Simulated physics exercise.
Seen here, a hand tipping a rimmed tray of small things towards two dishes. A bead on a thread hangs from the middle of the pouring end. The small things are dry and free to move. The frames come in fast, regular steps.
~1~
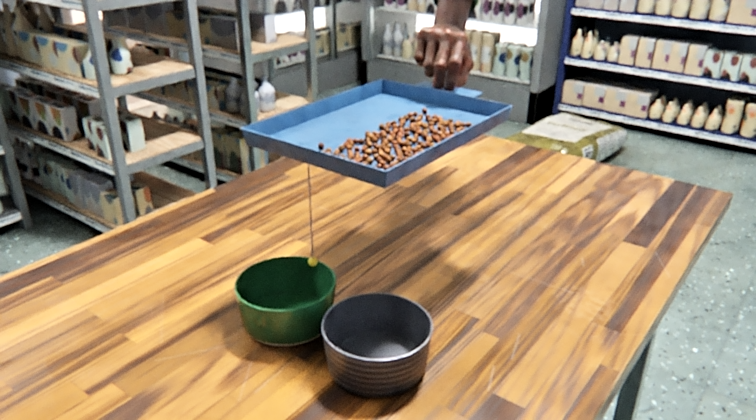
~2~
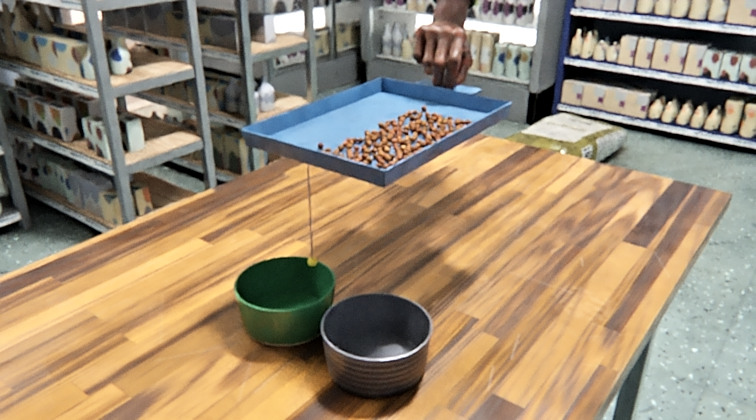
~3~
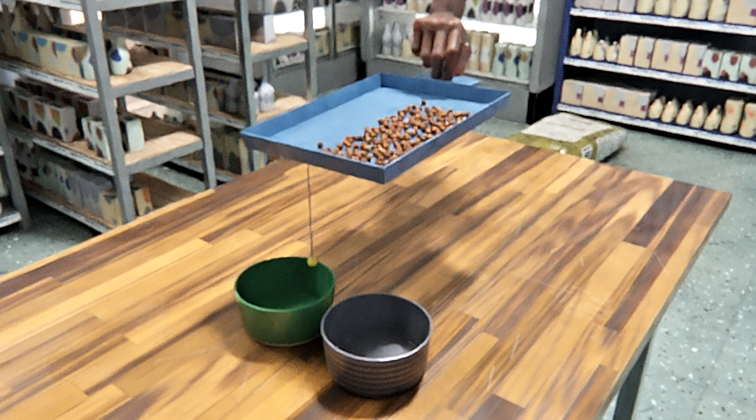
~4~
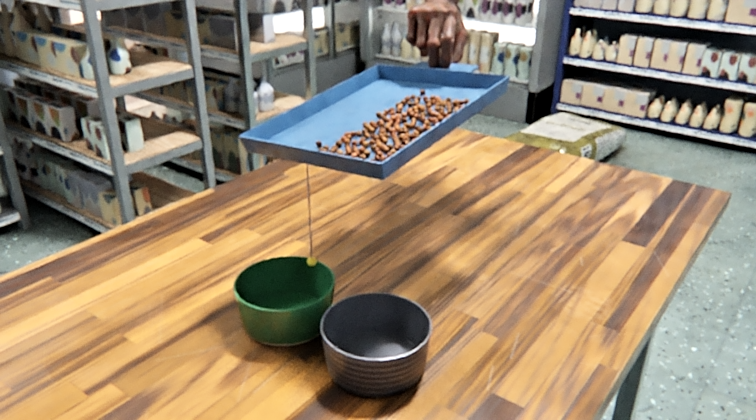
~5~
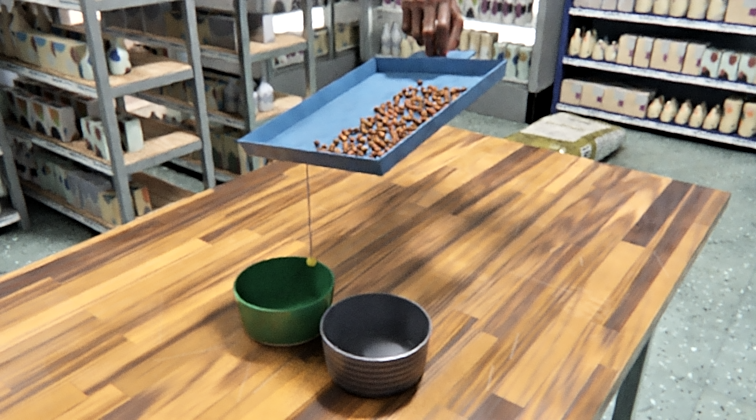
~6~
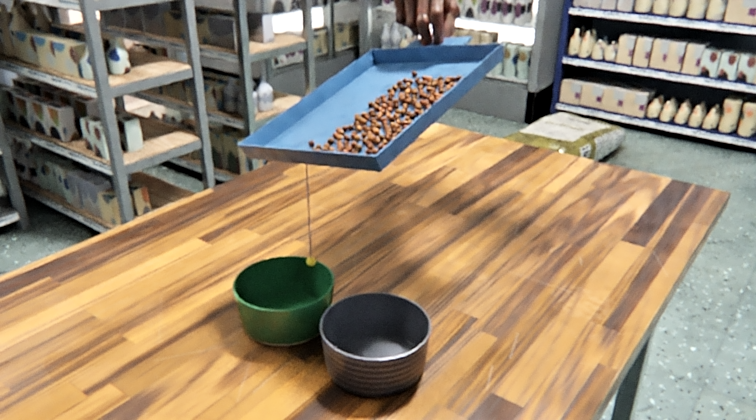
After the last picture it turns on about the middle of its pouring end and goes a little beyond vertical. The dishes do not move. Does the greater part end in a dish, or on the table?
They take under half between them.
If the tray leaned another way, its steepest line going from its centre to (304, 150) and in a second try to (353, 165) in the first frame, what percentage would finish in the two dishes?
The first gives 50 %, the second 90 %.
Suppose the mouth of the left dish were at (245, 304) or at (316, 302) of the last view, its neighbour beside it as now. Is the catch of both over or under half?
The first try: Less than half. The second: Below a half.
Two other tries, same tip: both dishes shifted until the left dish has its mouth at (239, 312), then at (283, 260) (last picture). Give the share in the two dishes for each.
First some 0, then 80 per cent.
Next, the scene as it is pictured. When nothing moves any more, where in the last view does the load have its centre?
Near (237, 278).
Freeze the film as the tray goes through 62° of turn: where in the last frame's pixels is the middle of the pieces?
At about (274, 164).
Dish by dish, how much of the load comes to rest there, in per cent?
Left dish near 0 in a hundred; right dish near 0.
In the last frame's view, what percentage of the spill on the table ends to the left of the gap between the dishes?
Roughly 90 in a hundred.
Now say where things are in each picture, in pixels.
The first picture shows corners of the pouring end near (246, 128) and (385, 169), level; middle of the load near (400, 141), cereal balls; left dish near (250, 321); right dish near (342, 369); bead on its thread near (313, 262).
The second picture shows corners of the pouring end near (245, 129) and (384, 168), level; middle of the load near (399, 140).
The third picture shows corners of the pouring end near (244, 131) and (383, 166), tipped barely, lowest at the left corner; middle of the load near (399, 135).
The fourth picture shows corners of the pouring end near (243, 135) and (381, 161), tipped a little, lowest at the left corner; middle of the load near (397, 128).
The fifth picture shows corners of the pouring end near (243, 139) and (378, 158), tipped a little, lowest at the left corner; middle of the load near (394, 122).
The sixth picture shows corners of the pouring end near (242, 143) and (375, 154), tipped clearly, lowest at the left corner; middle of the load near (389, 117), near half on the move; left dish near (249, 321); right dish near (341, 369).
Shortly afterwards, tray tipped steeply; the bulk on the tray; a little outside both; a little in the air.
Next, tray tipped past a quarter turn; near a quarter on the tray; only a few in the left dish; near half outside both; near a quarter in the air.
Some moments later, tray tipped past a quarter turn; only a few in the left dish; all but a few outside both.
In the end, tray tipped past a quarter turn; none at all in the right dish; only a few in the left dish; all but a few outside both.
